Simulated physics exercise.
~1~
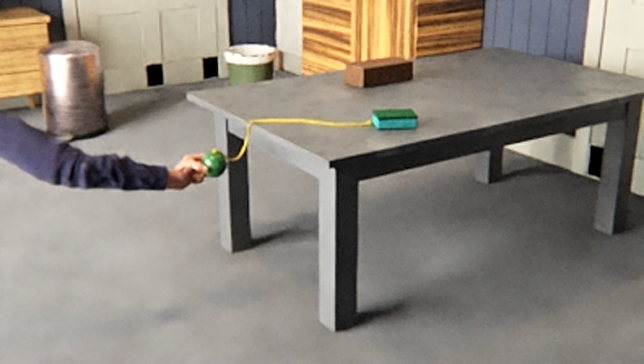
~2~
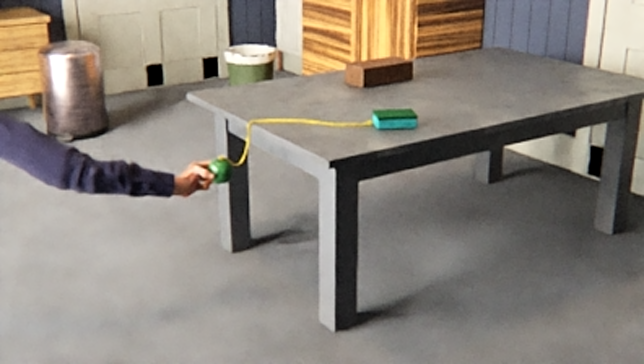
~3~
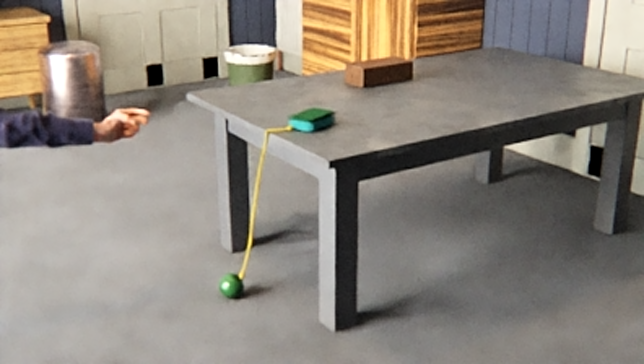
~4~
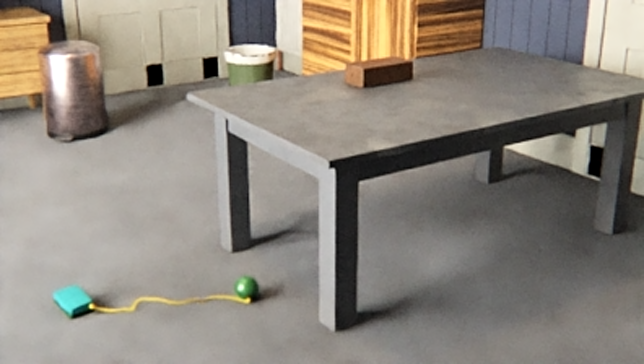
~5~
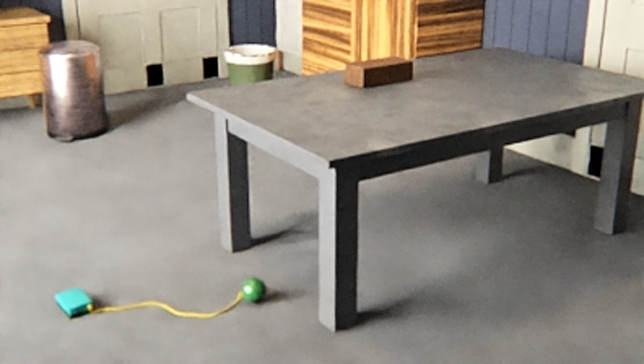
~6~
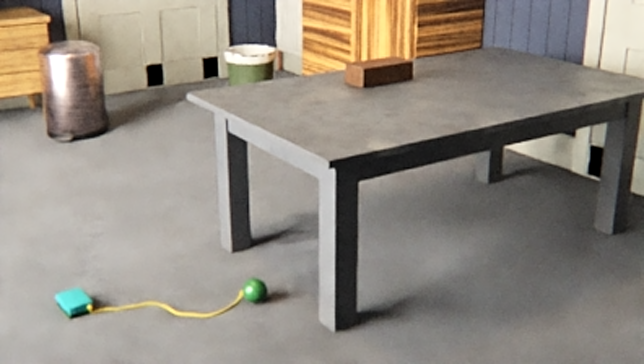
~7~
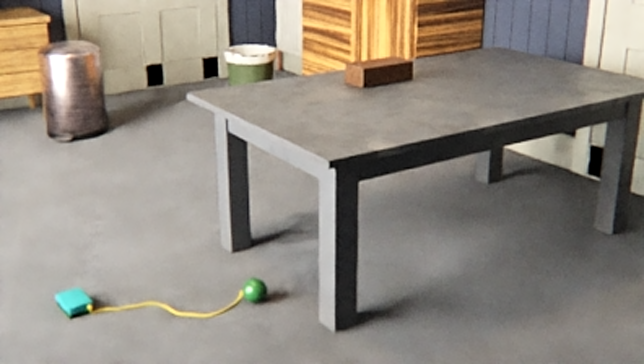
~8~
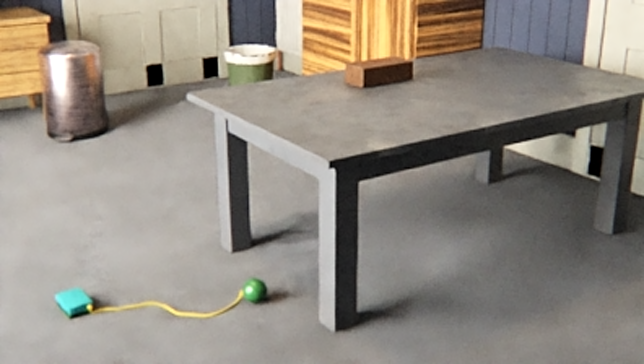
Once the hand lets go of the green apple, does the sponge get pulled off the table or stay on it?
The sponge gets pulled over the edge of the table, and both it and the green apple end up on the floor.
